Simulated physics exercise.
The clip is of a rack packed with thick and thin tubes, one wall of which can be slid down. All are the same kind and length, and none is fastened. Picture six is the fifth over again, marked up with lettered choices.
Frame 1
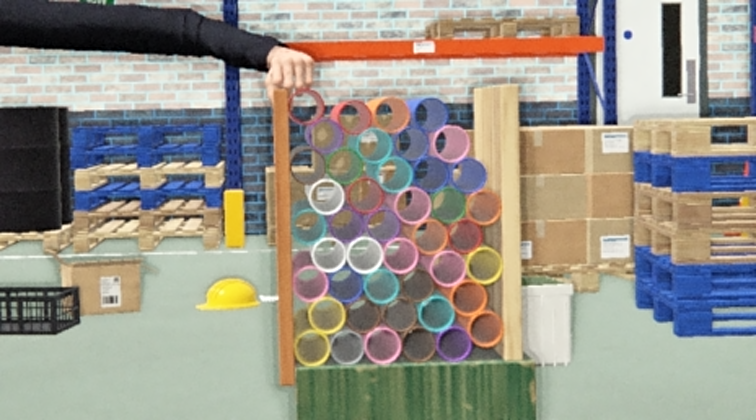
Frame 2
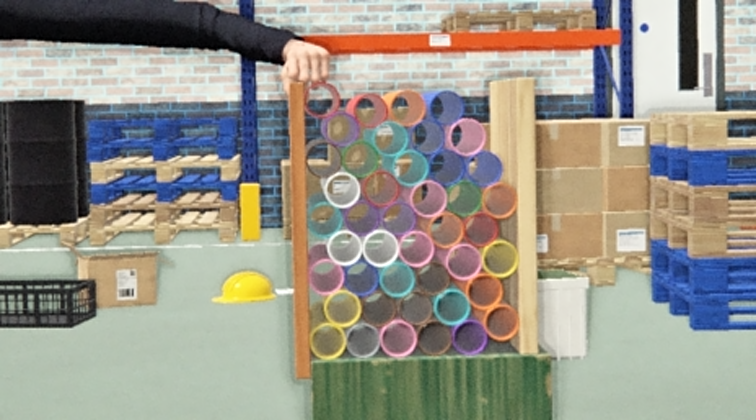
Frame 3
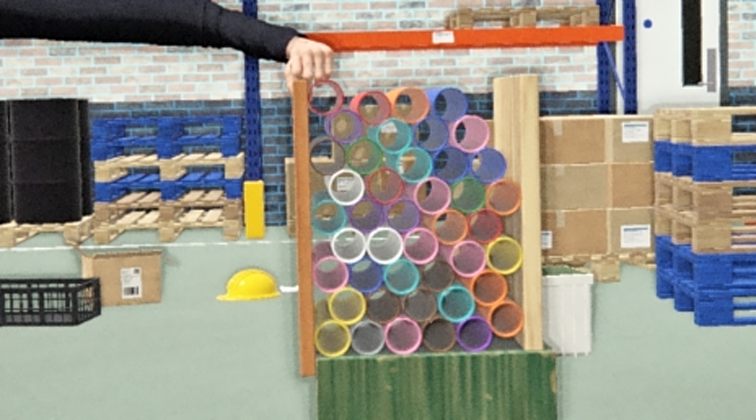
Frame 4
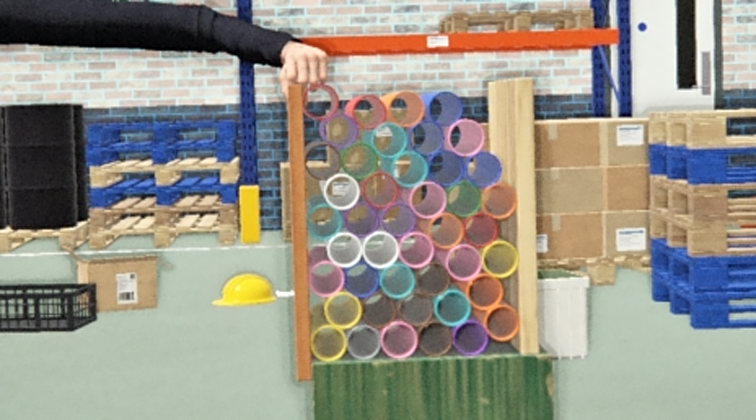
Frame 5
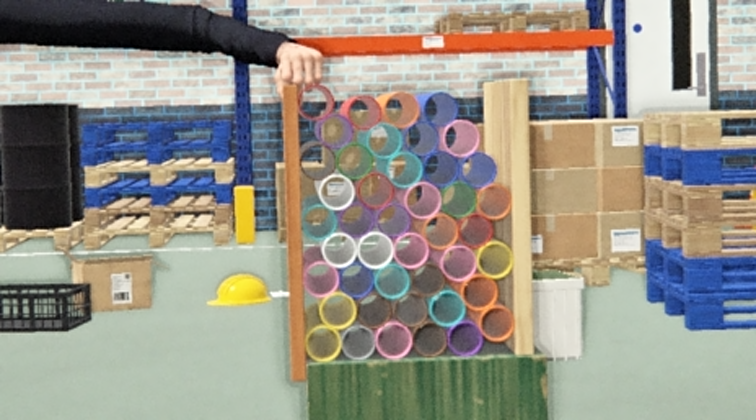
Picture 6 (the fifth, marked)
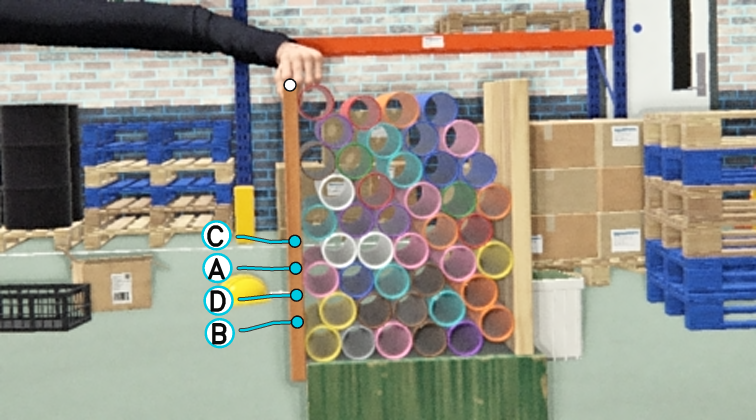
In a warehouse, a hand holds the side board of a tube-filled rack that barely shifts.
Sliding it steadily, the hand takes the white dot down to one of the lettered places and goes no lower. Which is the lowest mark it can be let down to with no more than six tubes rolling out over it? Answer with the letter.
It can be let down to C.
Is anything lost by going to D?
Yes, at D.
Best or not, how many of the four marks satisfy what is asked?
One of the four.
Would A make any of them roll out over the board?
At A: Yes.
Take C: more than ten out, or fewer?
It loses fewer than ten.
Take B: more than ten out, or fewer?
At B, more than ten.
On the copy, A at (296, 268); B at (297, 322); C at (295, 241); D at (296, 295); the white dot at (290, 85).
On C. First, top of the board (300, 151).
Then, top of the board (302, 226).
Finally, top of the board (303, 240), four out over the board.
By contrast, A more than six out over the board; B more than six out over the board; D more than six out over the board.
